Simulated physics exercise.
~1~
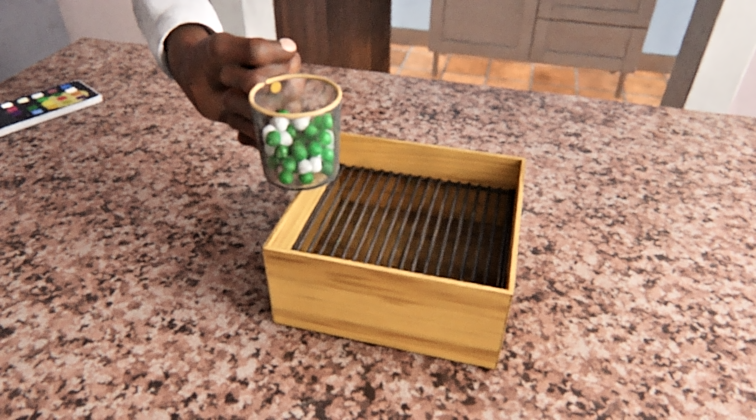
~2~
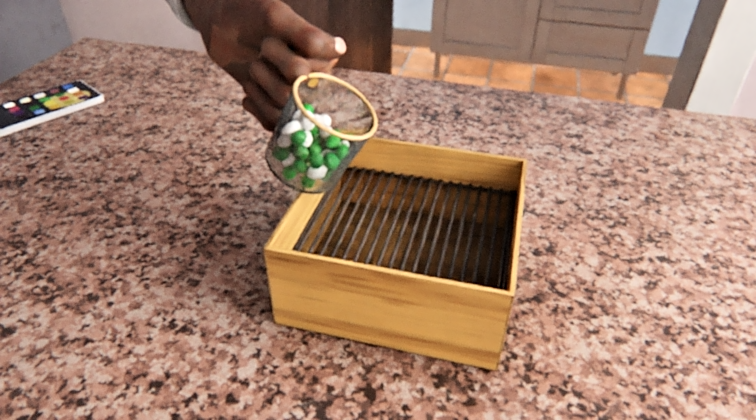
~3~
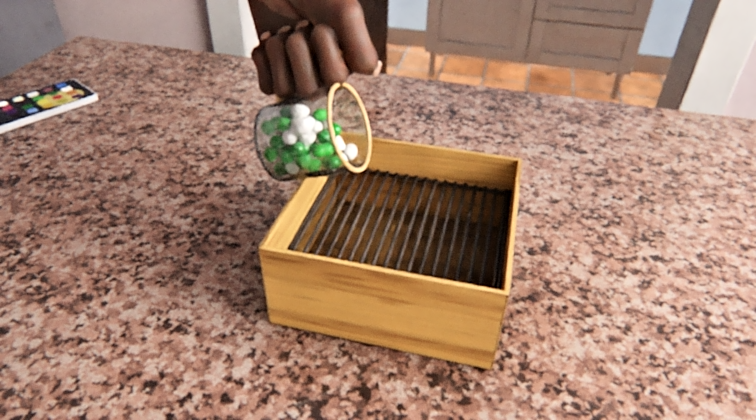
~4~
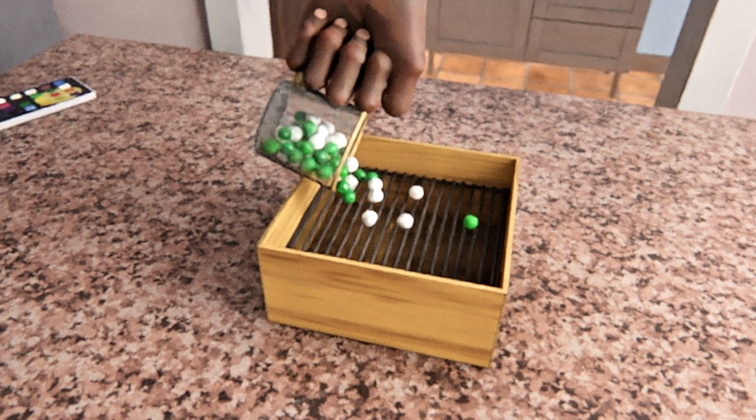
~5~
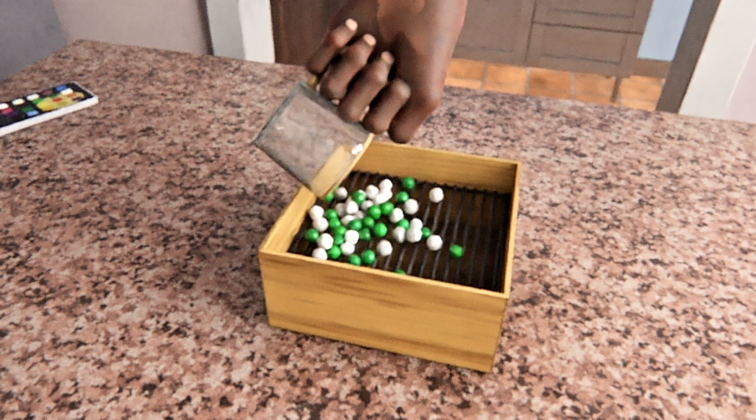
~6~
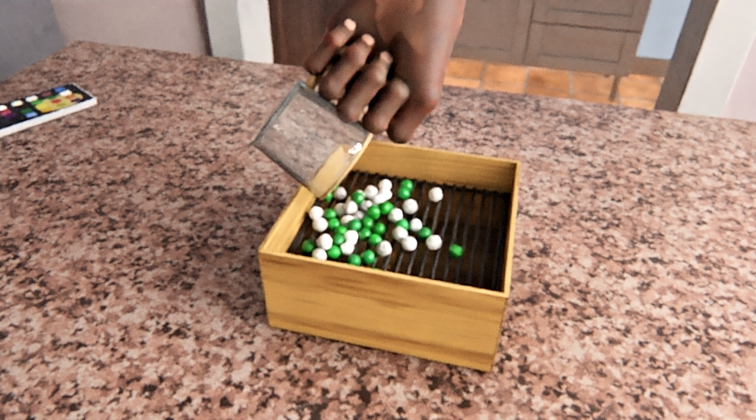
A hand tipping a clear cup of green and white balls into a wire-crossed wooden box, the balls settling on the wires.
